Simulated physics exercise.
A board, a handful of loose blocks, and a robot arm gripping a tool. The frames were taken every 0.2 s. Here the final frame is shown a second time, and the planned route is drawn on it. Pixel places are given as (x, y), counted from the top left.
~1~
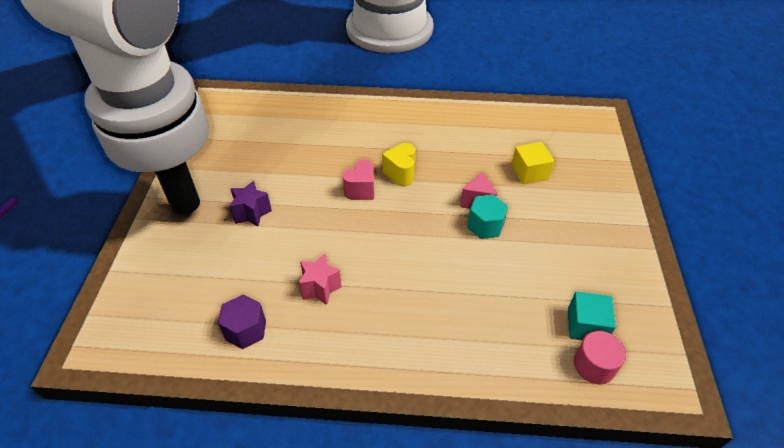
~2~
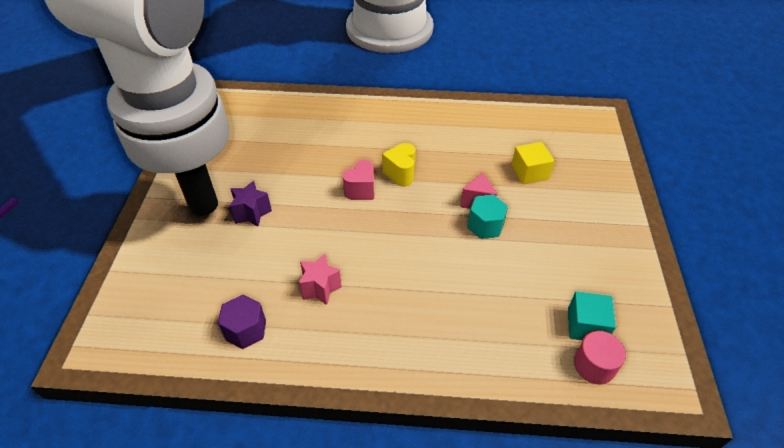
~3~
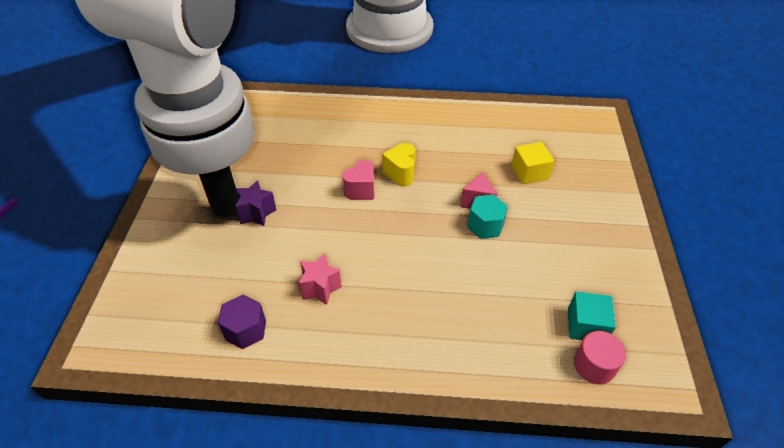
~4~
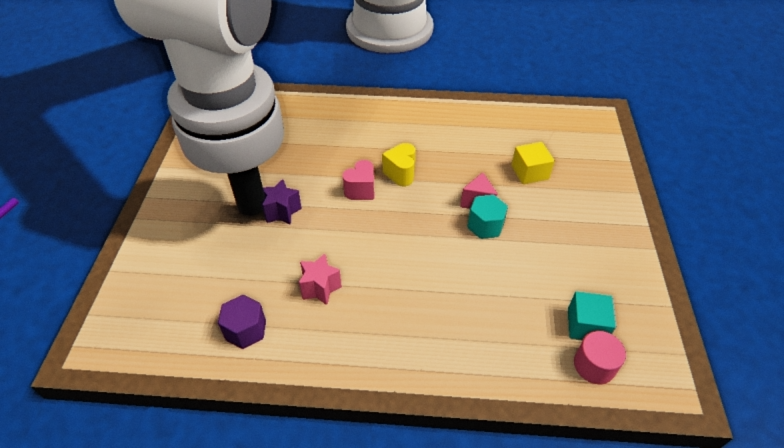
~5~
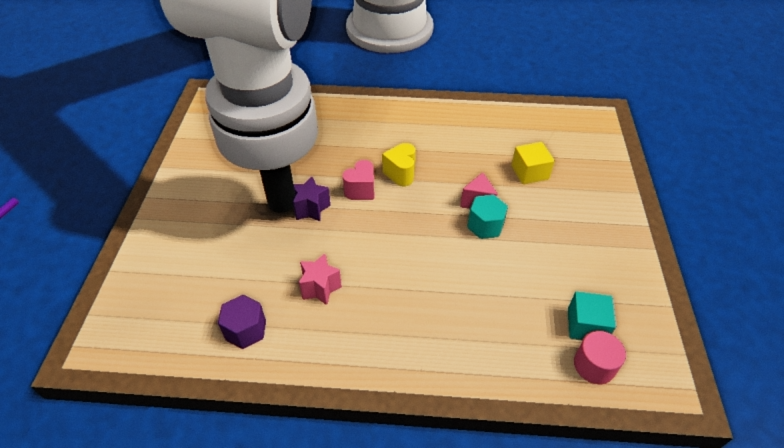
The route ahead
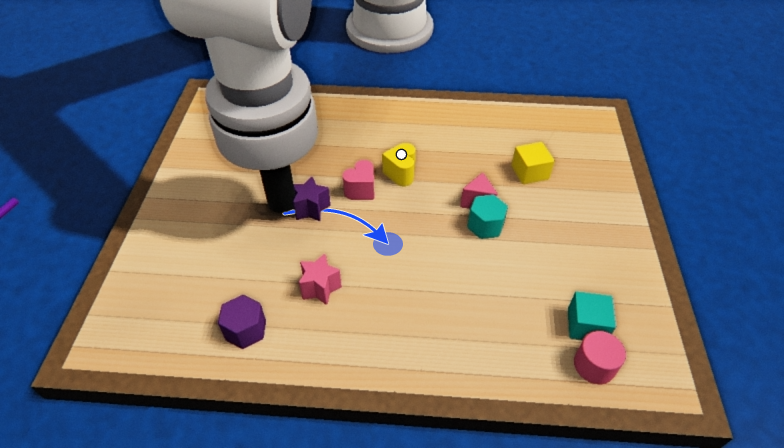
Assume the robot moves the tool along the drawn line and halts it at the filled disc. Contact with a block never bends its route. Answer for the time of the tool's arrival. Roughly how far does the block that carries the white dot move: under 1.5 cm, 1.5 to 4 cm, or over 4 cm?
Shift: Under 1.5 cm.
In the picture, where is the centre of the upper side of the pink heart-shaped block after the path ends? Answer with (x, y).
The middle of its upper face should be somewhere near (387, 166).
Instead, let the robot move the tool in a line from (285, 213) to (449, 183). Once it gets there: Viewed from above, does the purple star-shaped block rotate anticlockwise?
Going by the path, no.
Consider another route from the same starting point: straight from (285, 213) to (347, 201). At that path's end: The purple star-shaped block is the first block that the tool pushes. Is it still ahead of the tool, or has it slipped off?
In the end it is ahead.
Path on the board, from (285, 213) over (325, 210) and (361, 221) to (388, 244); the dot is on the yellow heart-shaped block.
The first path, step by step. One third of the way, tool at (323, 200); purple star-shaped block at (349, 186); pink heart-shaped block at (370, 170).
Two thirds of the way, tool at (361, 211); purple star-shaped block at (380, 188), turned 35° anticlockwise; pink heart-shaped block at (387, 166), turned 40° anticlockwise; yellow heart-shaped block at (405, 152).
At the end, tool at (388, 234); purple star-shaped block at (383, 189), turned 50° anticlockwise; pink star-shaped block in place; pink heart-shaped block at (387, 166), turned 40° anticlockwise; yellow heart-shaped block at (405, 152).
